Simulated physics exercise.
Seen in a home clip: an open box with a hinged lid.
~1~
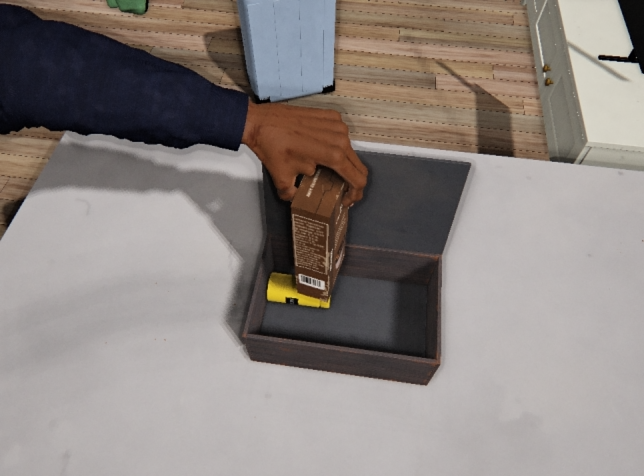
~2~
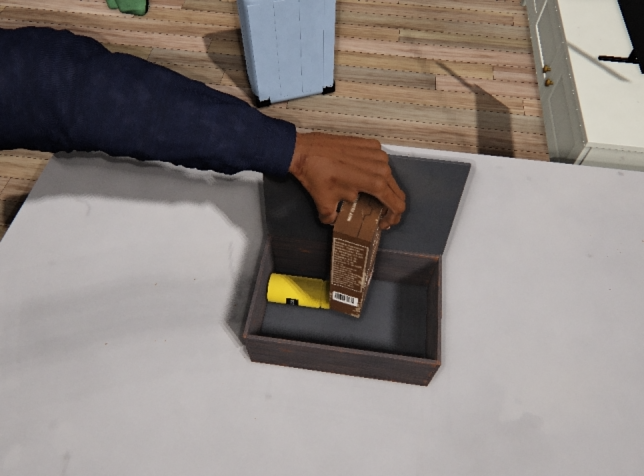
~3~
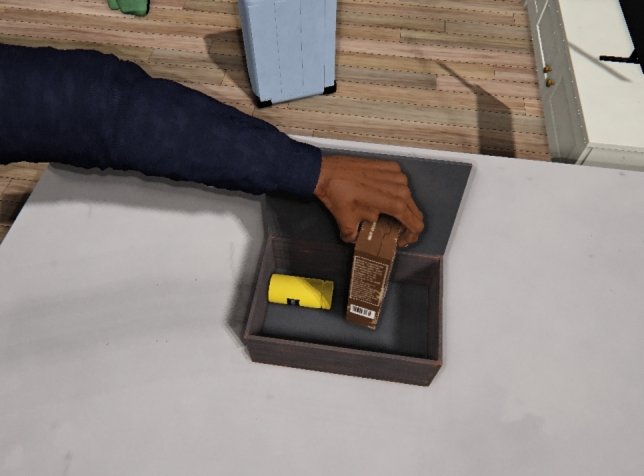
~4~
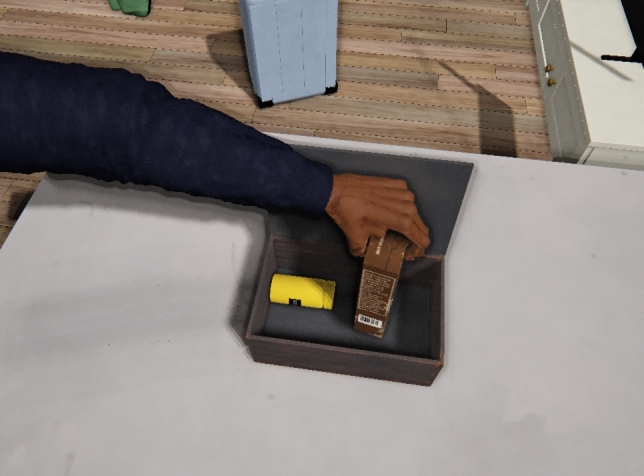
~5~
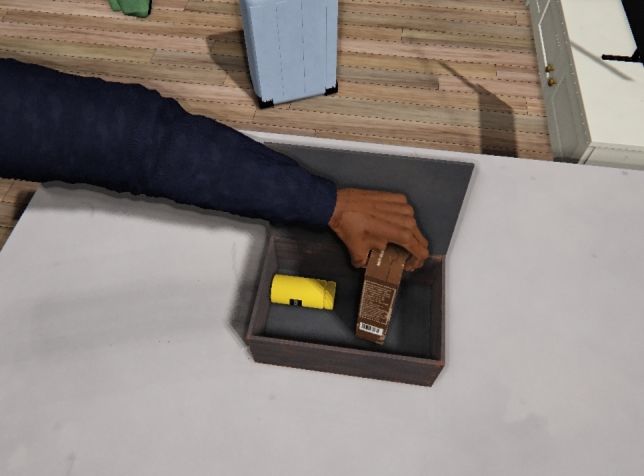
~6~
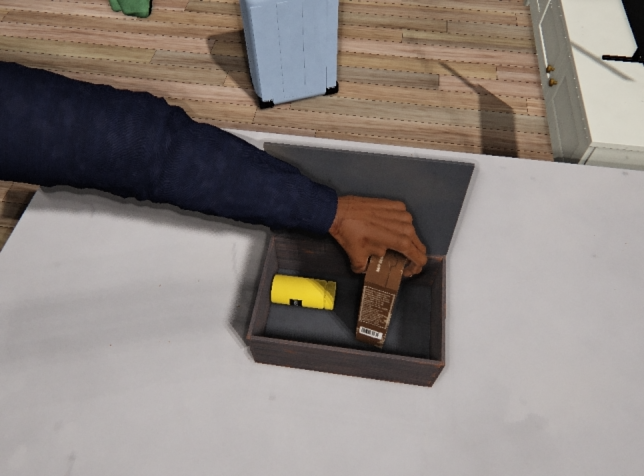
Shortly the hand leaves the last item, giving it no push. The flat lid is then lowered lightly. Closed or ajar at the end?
Never meets the rim.
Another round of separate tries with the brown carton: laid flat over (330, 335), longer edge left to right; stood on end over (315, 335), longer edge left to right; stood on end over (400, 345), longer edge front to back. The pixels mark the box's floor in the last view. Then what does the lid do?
In case one it ends up closed, in case two it remains open and in case three it remains open.
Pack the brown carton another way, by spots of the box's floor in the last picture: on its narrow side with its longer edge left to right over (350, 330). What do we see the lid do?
With this placement the lid lies closed.
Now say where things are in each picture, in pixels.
Coming down; brown carton (322, 235); yellow shaker (300, 290), in the first picture.
Coming down; brown carton (356, 254); yellow shaker (300, 291), in the second picture.
Coming down; brown carton (373, 269); yellow shaker (302, 292), in the third picture.
Coming down; brown carton (381, 281); yellow shaker (303, 292), in the fourth picture.
Coming down; brown carton (382, 290); yellow shaker (304, 292), in the fifth picture.
In place under the hand; brown carton (381, 295); yellow shaker (304, 292), in the sixth picture.
Then, 1.00 s past the last view, lid starting down.
Then, 1.40 s past the last view, lid 72° above the rim.
Then, 3.00 s past the last view, lid 69° above the rim.
Finally, lid 66° above the rim; both still in place. Final places as the last picture's camera would see them, brown carton near (376, 297).
